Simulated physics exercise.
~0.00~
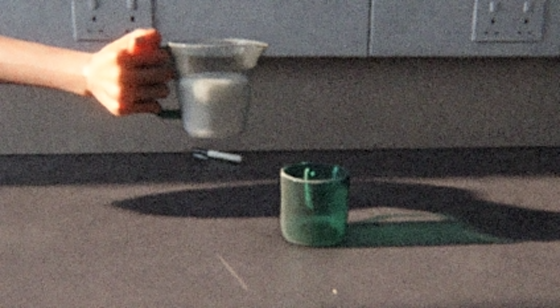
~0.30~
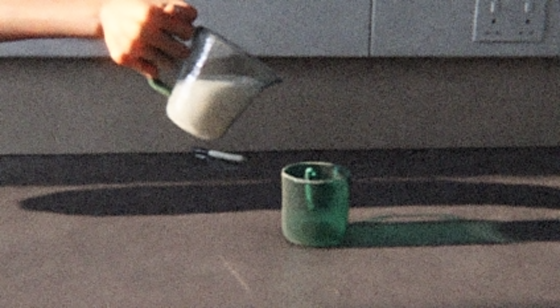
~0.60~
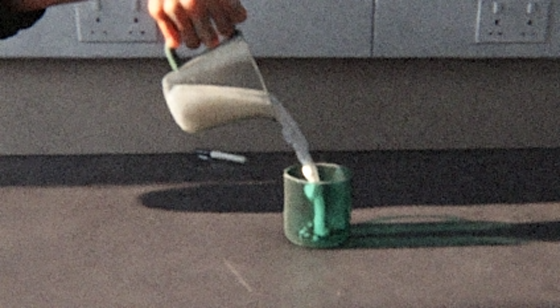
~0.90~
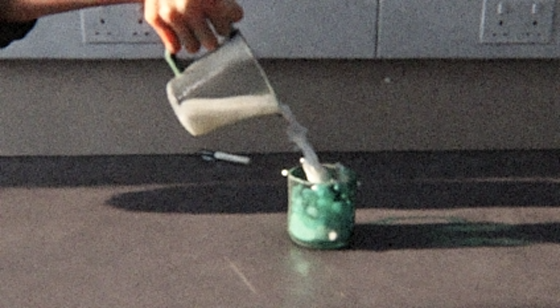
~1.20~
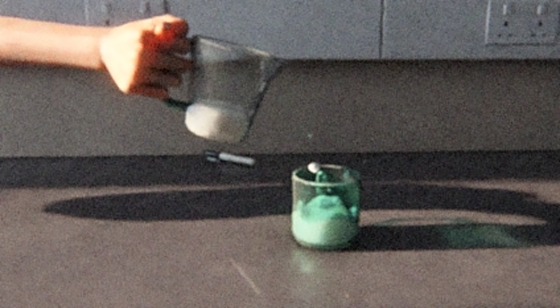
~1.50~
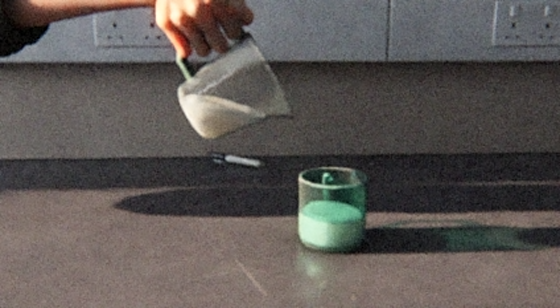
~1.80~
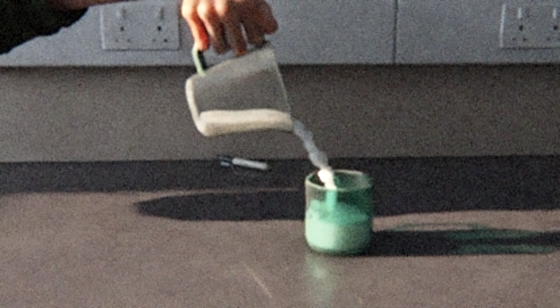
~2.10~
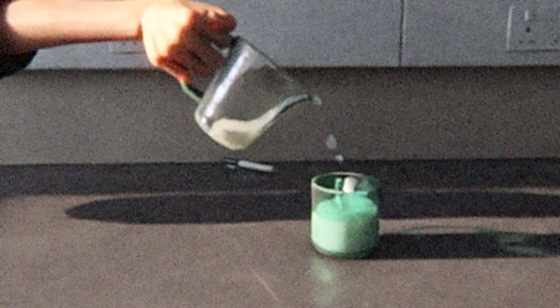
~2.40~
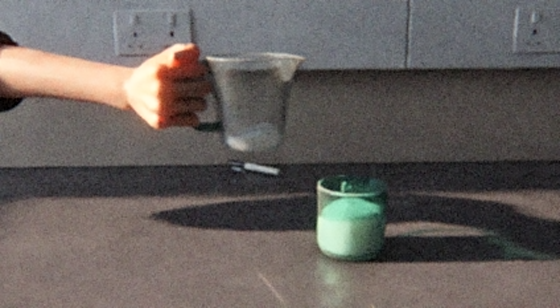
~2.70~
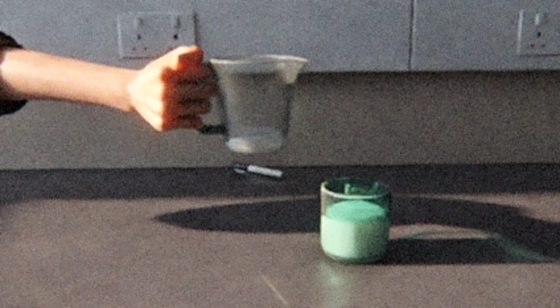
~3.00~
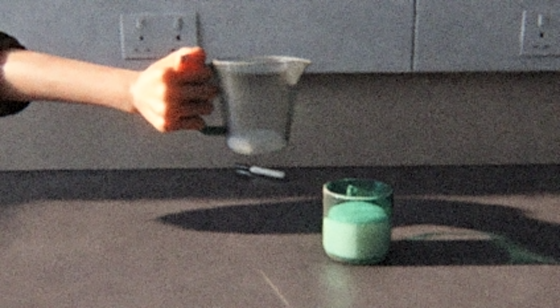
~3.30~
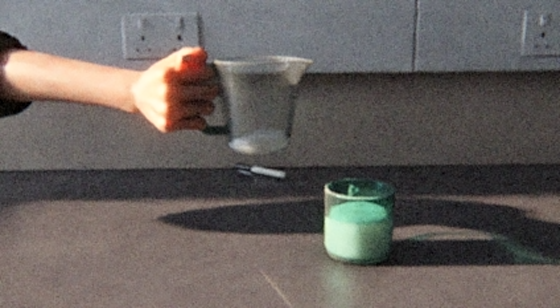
On a dark work surface, a hand tilts a clear measuring jug and pours milk into a green glass mug, pauses with the jug tipped back, then pours again before levelling it, leaving the mug mostly full and a little milk in the jug.
